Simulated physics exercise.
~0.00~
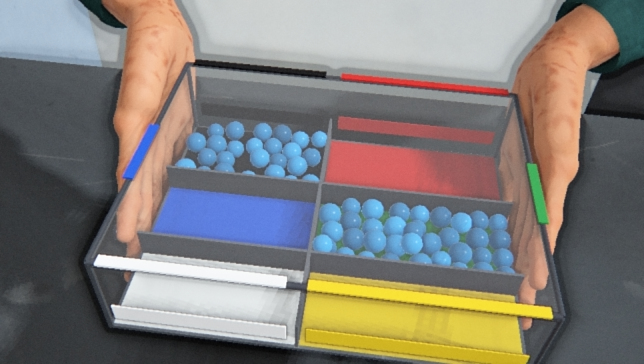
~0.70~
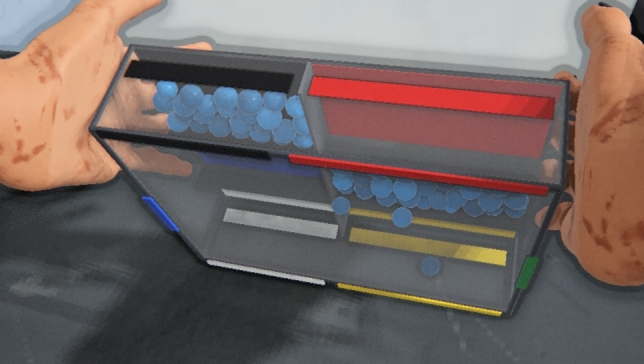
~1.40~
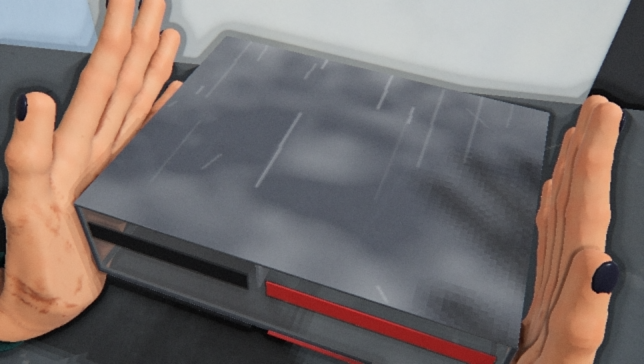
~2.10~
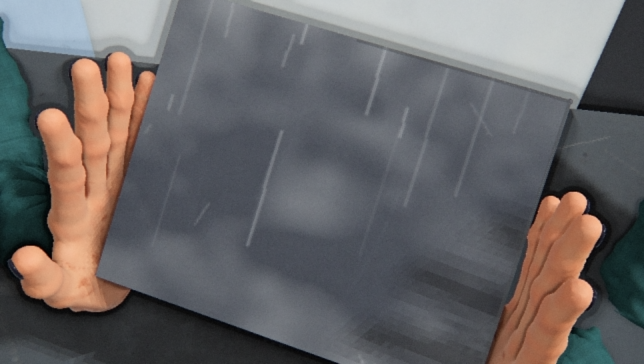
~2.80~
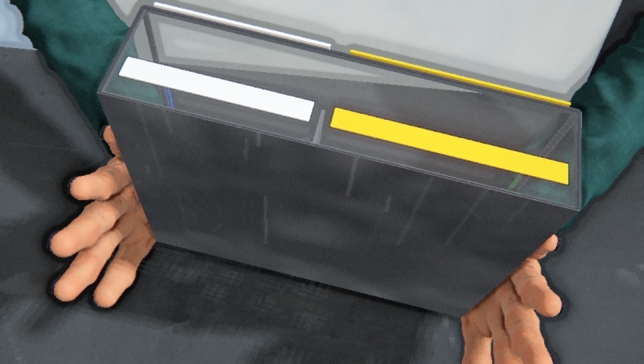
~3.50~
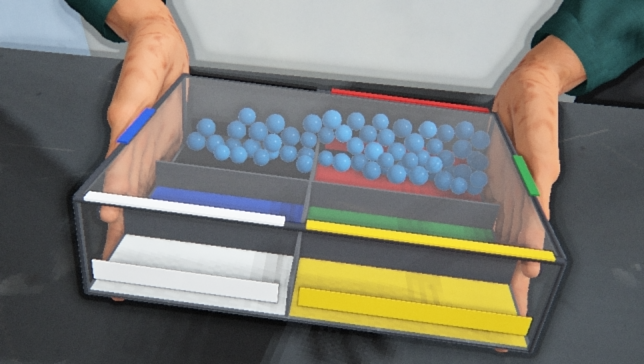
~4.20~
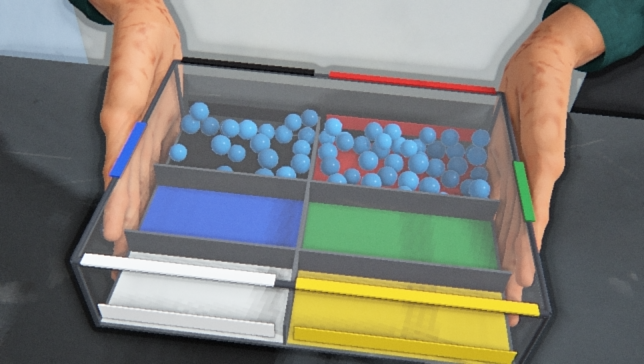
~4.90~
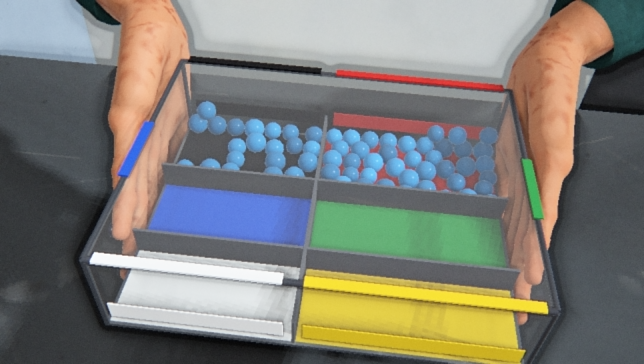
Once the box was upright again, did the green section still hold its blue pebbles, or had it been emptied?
The green section had been emptied. The pebbles came to rest in the red and black sections, with more of them in the red one.
